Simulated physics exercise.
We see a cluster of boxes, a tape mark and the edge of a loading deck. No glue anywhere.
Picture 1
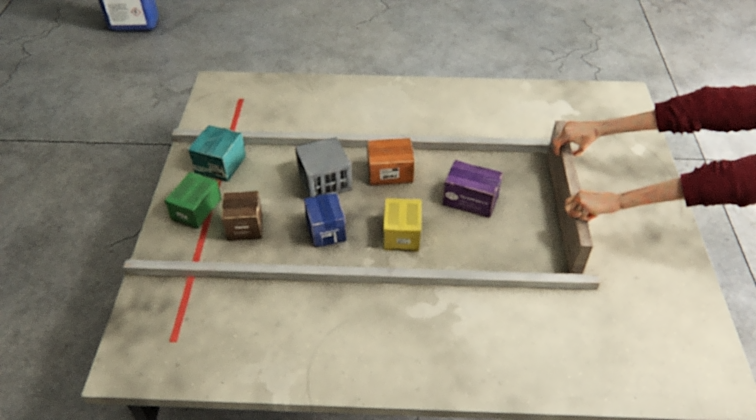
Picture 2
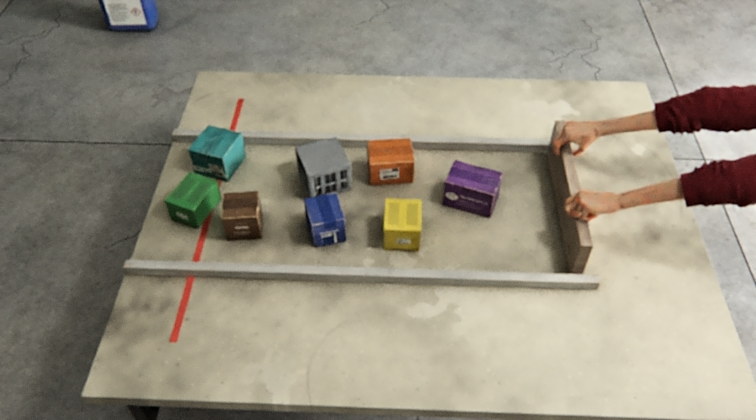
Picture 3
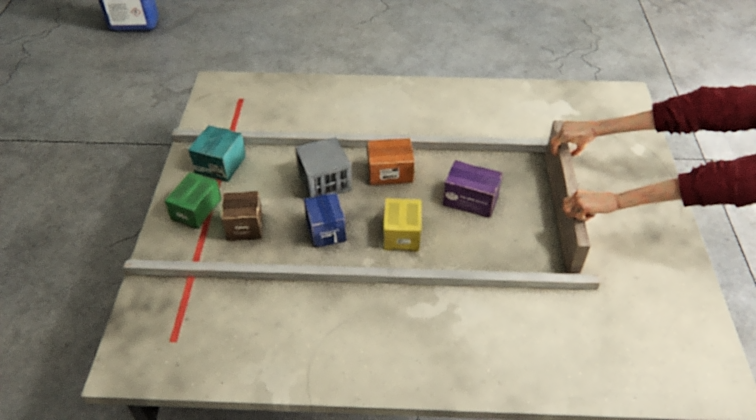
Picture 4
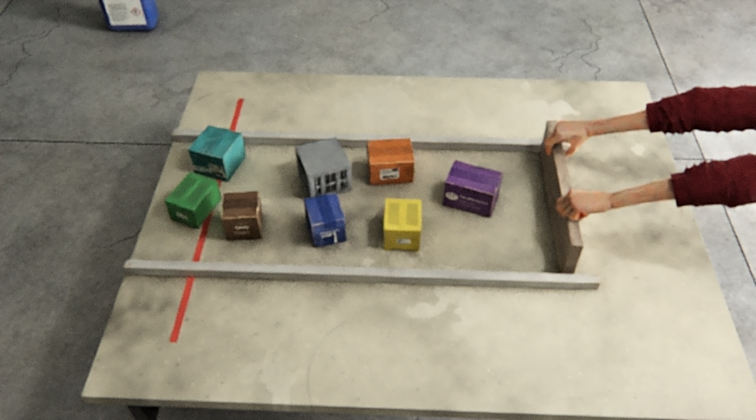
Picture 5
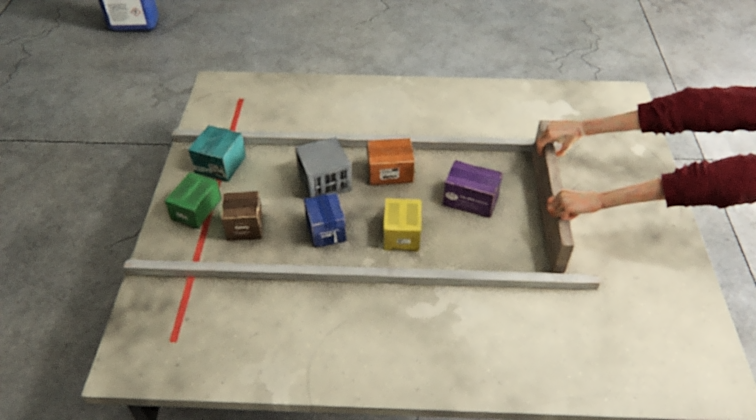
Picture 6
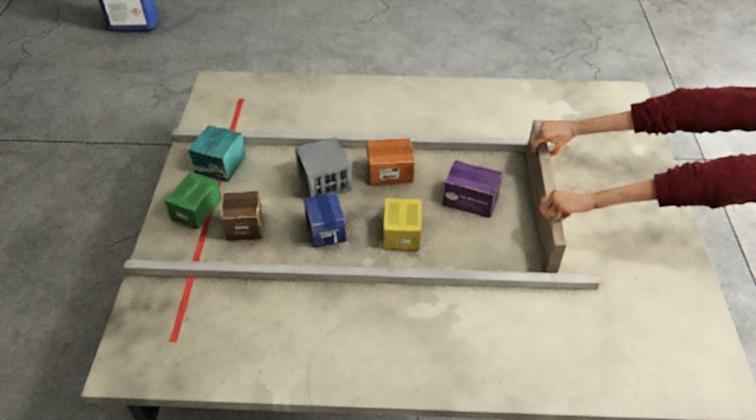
A wooden plank, gripped by two hands in dark red sleeves, rests at the right end of two rails on a table, then slides a short way left toward a purple box. The eight scattered boxes, some near a red tape line at left, stay still throughout.
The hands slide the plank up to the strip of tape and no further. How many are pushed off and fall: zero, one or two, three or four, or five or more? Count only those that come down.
Outcome: The number that fall off is three or four.
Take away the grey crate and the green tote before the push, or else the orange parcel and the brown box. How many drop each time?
First 2, then 2.
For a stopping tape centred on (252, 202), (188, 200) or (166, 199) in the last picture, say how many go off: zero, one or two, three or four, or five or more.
One after another: One to two; five or over; five or more.
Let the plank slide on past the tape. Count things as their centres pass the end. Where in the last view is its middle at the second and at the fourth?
First at (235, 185), next at (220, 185).
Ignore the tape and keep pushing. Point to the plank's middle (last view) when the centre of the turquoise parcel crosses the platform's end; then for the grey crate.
For the turquoise parcel at (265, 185), for the grey crate at (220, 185).
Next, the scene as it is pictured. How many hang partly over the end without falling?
1 of them.
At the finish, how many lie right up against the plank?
That makes 3.
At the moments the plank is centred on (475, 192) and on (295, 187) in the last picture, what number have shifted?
First 1, then 8.
Early on, none off yet; green tote at rest near (194, 200); turquoise parcel at rest near (218, 153); brown box at rest near (243, 216).
Finally, the number that fall off is three or four; lost, grey crate, brown box, turquoise parcel and green tote.
